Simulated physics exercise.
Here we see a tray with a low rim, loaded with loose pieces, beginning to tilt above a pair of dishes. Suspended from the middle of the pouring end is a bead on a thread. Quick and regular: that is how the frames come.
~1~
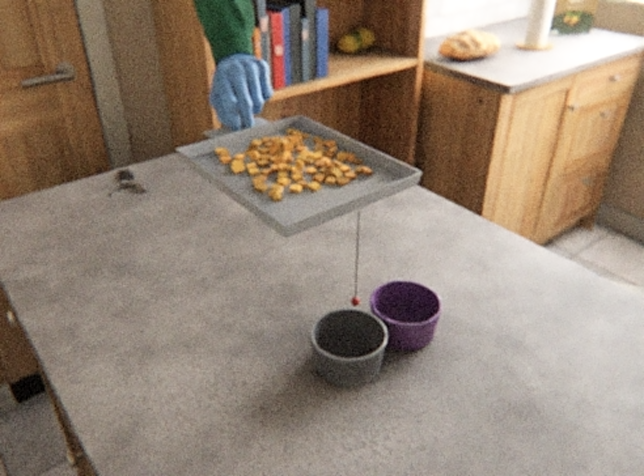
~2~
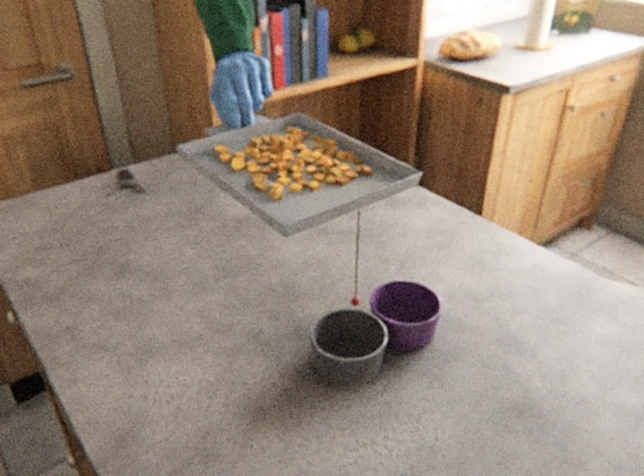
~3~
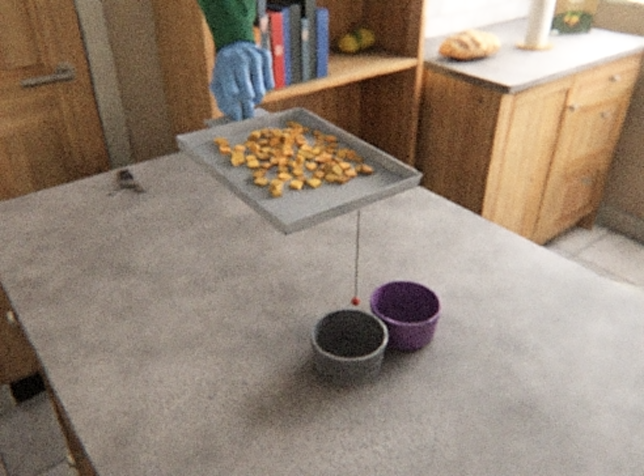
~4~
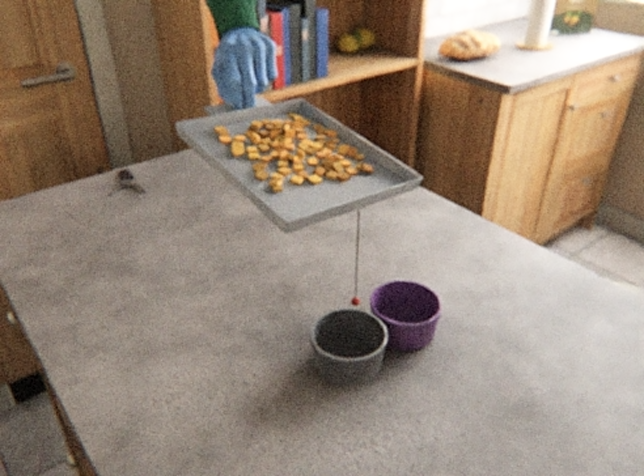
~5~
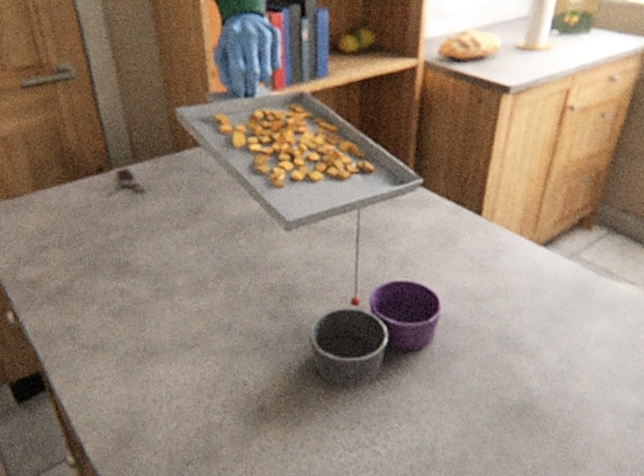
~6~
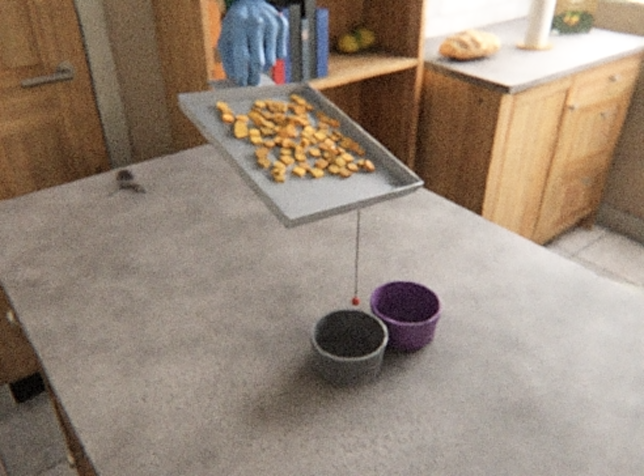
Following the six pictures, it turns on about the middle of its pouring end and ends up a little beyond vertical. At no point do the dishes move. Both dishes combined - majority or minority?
Majority.
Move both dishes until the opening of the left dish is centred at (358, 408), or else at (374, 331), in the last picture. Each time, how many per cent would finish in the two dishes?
Roughly 0 per cent, then roughly 60 per cent.
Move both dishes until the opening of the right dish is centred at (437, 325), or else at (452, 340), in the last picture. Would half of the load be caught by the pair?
Result, first setup: A minority share; second setup: A minority share.
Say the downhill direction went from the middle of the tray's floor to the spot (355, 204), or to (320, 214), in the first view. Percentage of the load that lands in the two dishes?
50 % and 40 %, roughly.
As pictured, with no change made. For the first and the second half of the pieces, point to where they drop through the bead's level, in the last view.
Near (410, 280) to start, and near (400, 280) afterwards.
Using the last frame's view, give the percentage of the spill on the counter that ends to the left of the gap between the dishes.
Reading: Around 20 %.
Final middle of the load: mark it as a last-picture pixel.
Somewhere around (408, 320) in the final view.
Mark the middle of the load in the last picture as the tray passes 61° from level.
In the last view, the load is centred close to (381, 174).
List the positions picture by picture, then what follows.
The first frame shows corners of the pouring end (285, 224) and (418, 172), level; middle of the load (288, 160), cereal squares; left dish (373, 365); right dish (430, 331); bead on its thread (355, 301).
The second frame shows corners of the pouring end (286, 223) and (418, 173), level; middle of the load (288, 158).
The third frame shows corners of the pouring end (286, 222) and (419, 174), tipped barely, lowest at the right corner; middle of the load (288, 154).
The fourth frame shows corners of the pouring end (287, 220) and (419, 177), tipped a little, lowest at the right corner; middle of the load (289, 147).
The fifth frame shows corners of the pouring end (289, 218) and (420, 179), tipped a little, lowest at the right corner; middle of the load (290, 140).
The sixth frame shows corners of the pouring end (290, 216) and (420, 182), tipped clearly, lowest at the right corner; middle of the load (291, 133); left dish (373, 365); right dish (430, 331).
Just after the last frame, tray tipped steeply; almost all on the tray; just a few in the air.
A moment on, tray tipped past a quarter turn; almost all on the tray; just a few in the right dish; about a tenth outside both.
Further on, tray tipped past a quarter turn; just a few in the left dish; roughly two thirds in the right dish; roughly a third outside both.
When it is over, tray tipped past a quarter turn; just a few in the left dish; roughly two thirds in the right dish; roughly a third outside both.
